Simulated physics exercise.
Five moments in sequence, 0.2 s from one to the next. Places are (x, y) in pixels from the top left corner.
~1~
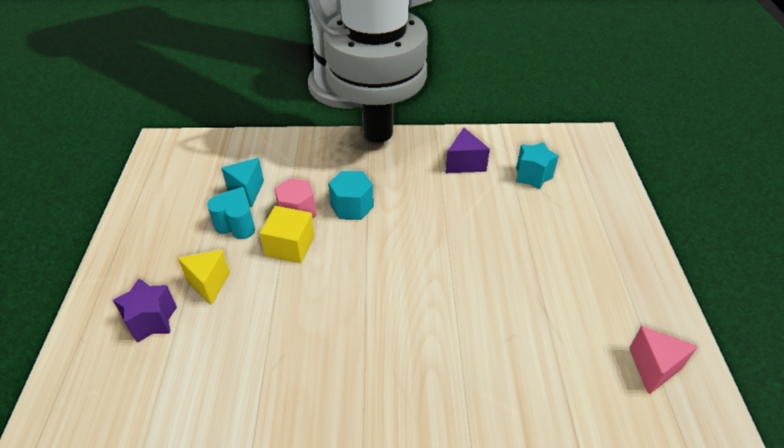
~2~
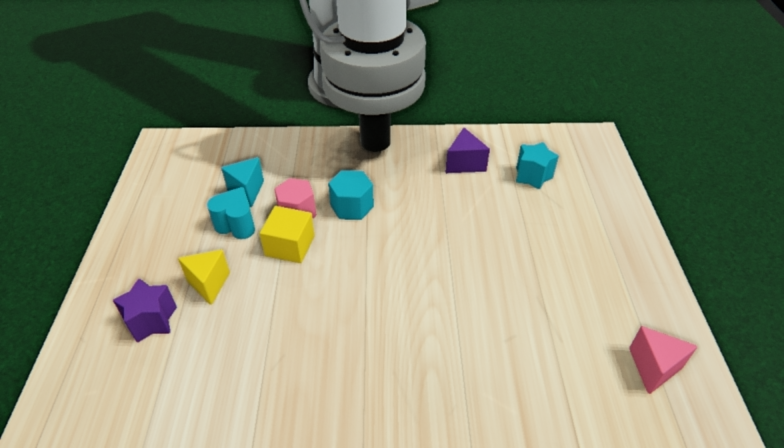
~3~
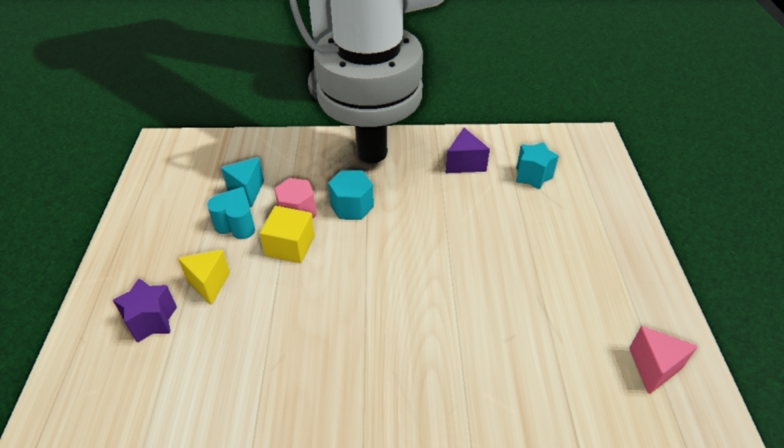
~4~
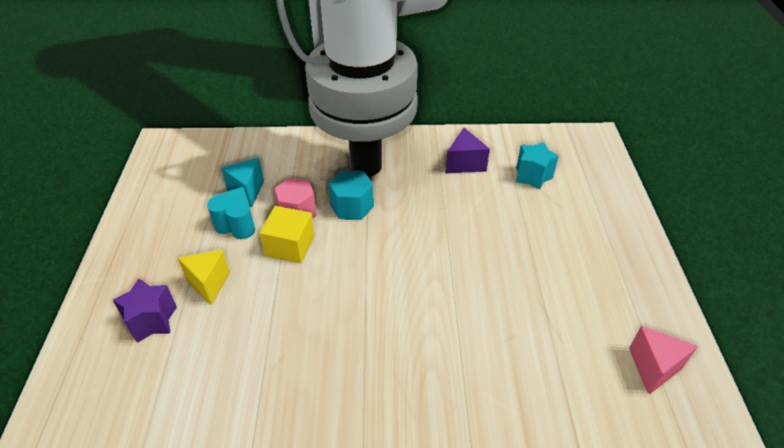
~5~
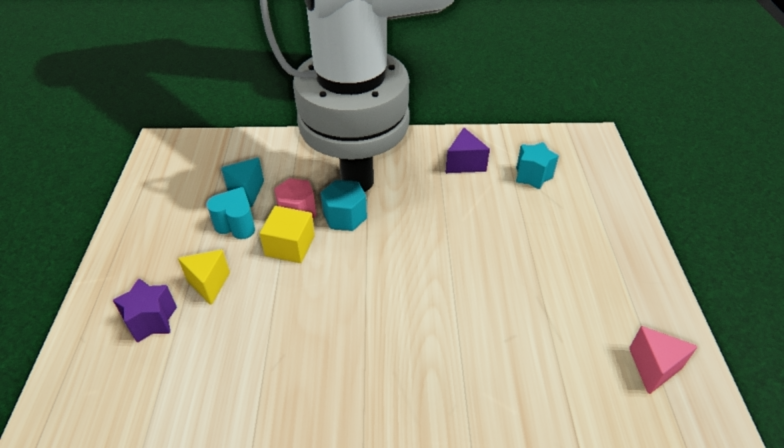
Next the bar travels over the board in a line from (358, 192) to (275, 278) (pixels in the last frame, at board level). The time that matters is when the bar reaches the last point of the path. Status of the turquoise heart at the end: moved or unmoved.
Left in place.
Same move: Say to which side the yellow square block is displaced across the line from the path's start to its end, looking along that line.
It goes right.
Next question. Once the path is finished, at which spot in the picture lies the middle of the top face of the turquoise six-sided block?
The point I'd pick in the picture is (313, 262).
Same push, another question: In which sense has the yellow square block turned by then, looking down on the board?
That block twists clockwise.
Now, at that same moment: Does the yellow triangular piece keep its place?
No, it doesn't check out.
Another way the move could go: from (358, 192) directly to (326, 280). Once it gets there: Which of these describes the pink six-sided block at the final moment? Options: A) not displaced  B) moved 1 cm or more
Option A.
The first path, step by step. One third of the way, bar (332, 209); yellow square block (275, 231), turned 35° clockwise; turquoise six-sided block (323, 224), turned 15° anticlockwise.
Two thirds of the way, bar (304, 238); yellow square block (264, 240), turned 60° clockwise; pink six-sided block (290, 191), turned 15° clockwise; turquoise six-sided block (314, 253), turned 45° anticlockwise.
At the end, bar (273, 269); yellow triangular piece (189, 265); turquoise heart in place; yellow square block (226, 262), turned 80° clockwise; pink six-sided block (290, 191), turned 15° clockwise; turquoise six-sided block (313, 262), turned 65° anticlockwise.
